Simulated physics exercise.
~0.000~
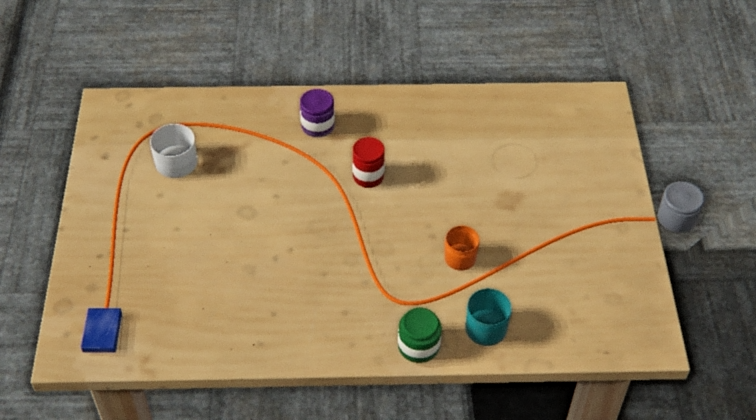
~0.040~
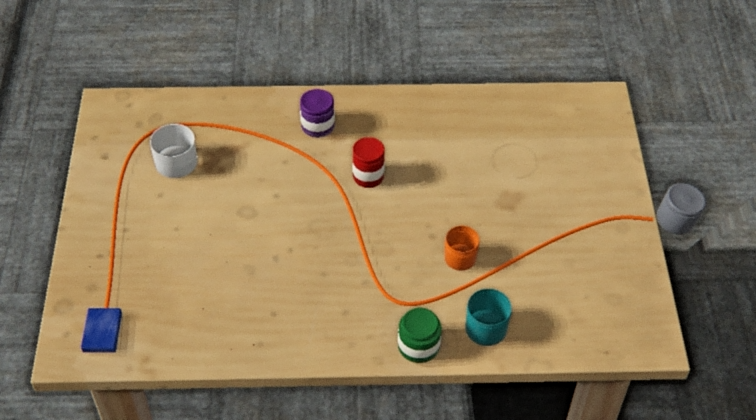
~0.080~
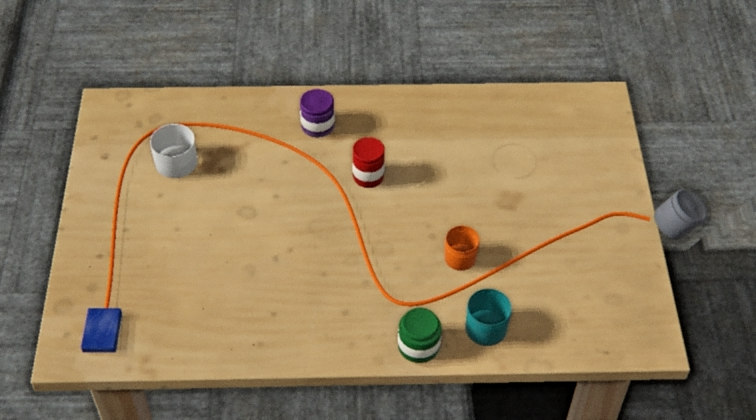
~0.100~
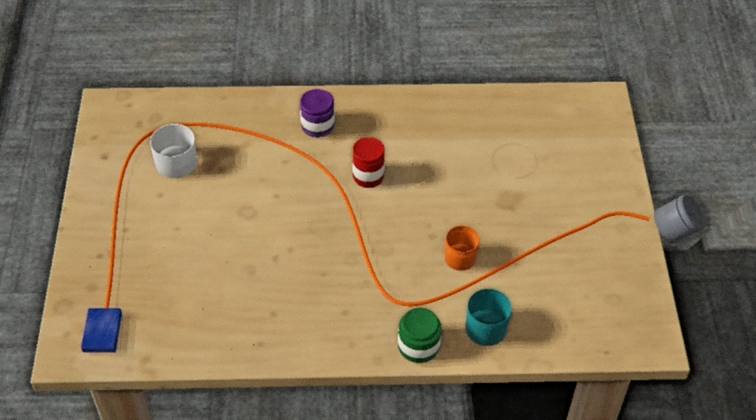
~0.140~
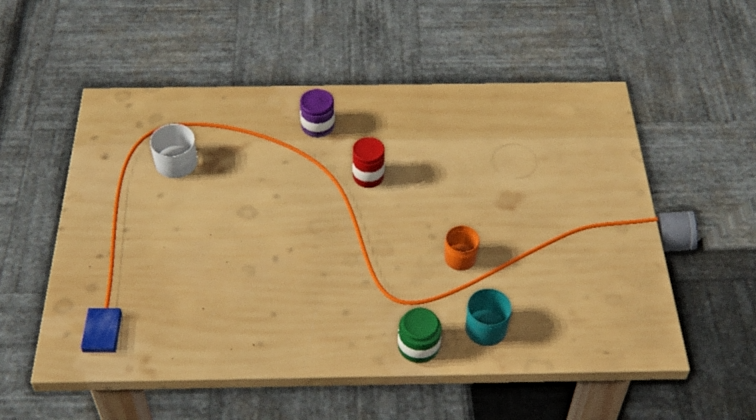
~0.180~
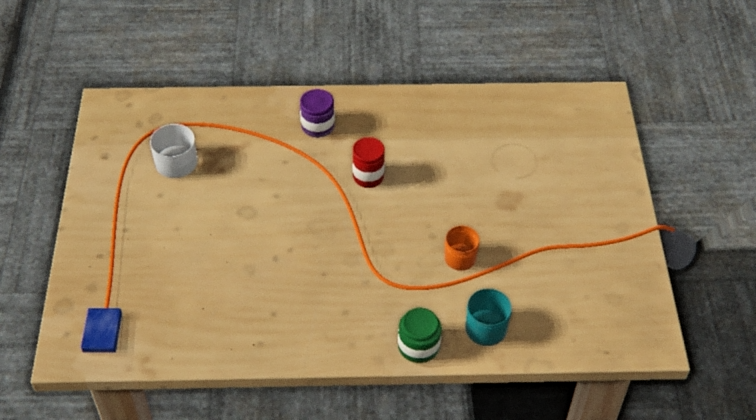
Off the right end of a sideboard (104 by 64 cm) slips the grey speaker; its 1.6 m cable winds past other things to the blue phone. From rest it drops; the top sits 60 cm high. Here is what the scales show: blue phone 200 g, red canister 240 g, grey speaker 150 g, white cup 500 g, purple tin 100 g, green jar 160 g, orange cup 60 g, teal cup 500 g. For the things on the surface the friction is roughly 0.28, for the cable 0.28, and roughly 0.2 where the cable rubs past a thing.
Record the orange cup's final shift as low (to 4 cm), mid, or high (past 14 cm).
Recorded: High.
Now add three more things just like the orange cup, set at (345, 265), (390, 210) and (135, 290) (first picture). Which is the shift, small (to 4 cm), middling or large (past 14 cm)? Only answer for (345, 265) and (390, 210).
The first would move just a bit, and the second would move a fair bit.
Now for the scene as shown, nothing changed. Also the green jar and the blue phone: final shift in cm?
Net shift - green jar 0 cm, blue phone 15 cm.
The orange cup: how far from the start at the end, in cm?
Orange cup: About 45 cm.
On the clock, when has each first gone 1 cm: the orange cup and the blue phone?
The orange cup at 0.26 seconds and the blue phone at 0.38 seconds.
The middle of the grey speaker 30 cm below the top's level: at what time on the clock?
It gets there at roughly 0.34 s.
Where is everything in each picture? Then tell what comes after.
Shows, orange cup (462, 239); cable runs through (576, 231) (416, 303) (334, 179) (114, 232), in the first picture.
Shows, grey speaker (685, 198); cable runs through (575, 231) (334, 179) (114, 232), in the second picture.
Shows, grey speaker (680, 215); cable runs through (575, 230) (334, 179) (114, 232), in the third picture.
Shows, grey speaker (680, 219); cable runs through (575, 230) (334, 179) (114, 232), in the fourth picture.
Shows, grey speaker (677, 231); cable runs through (577, 230) (334, 179) (114, 232), in the fifth picture.
Shows, orange cup (462, 239); cable runs through (606, 243) (432, 287) (333, 180) (114, 232), in the sixth picture.
By 0.4 s, the cable's tail end at (114, 296); orange cup 17 cm off its start, grey speaker over the edge, blue phone 3 cm off its start.
By 0.7 s, the cable's tail end at (123, 273); orange cup 38 cm off its start, grey speaker over the edge, blue phone 8 cm off its start.
By 0.9 s, the cable's tail end at (129, 258); orange cup 43 cm off its start at (532, 69), blue phone 11 cm off its start at (120, 274), white cup 3 cm off its start at (182, 152).
By 1.2 s, the cable's tail end at (133, 248); orange cup 43 cm off its start, blue phone 13 cm off its start, grey speaker over the edge.
By 2.4 s, the cable's tail end at (133, 248); orange cup 43 cm off its start at (532, 69), blue phone 13 cm off its start at (125, 263), grey speaker over the edge, white cup 4 cm off its start at (183, 154).
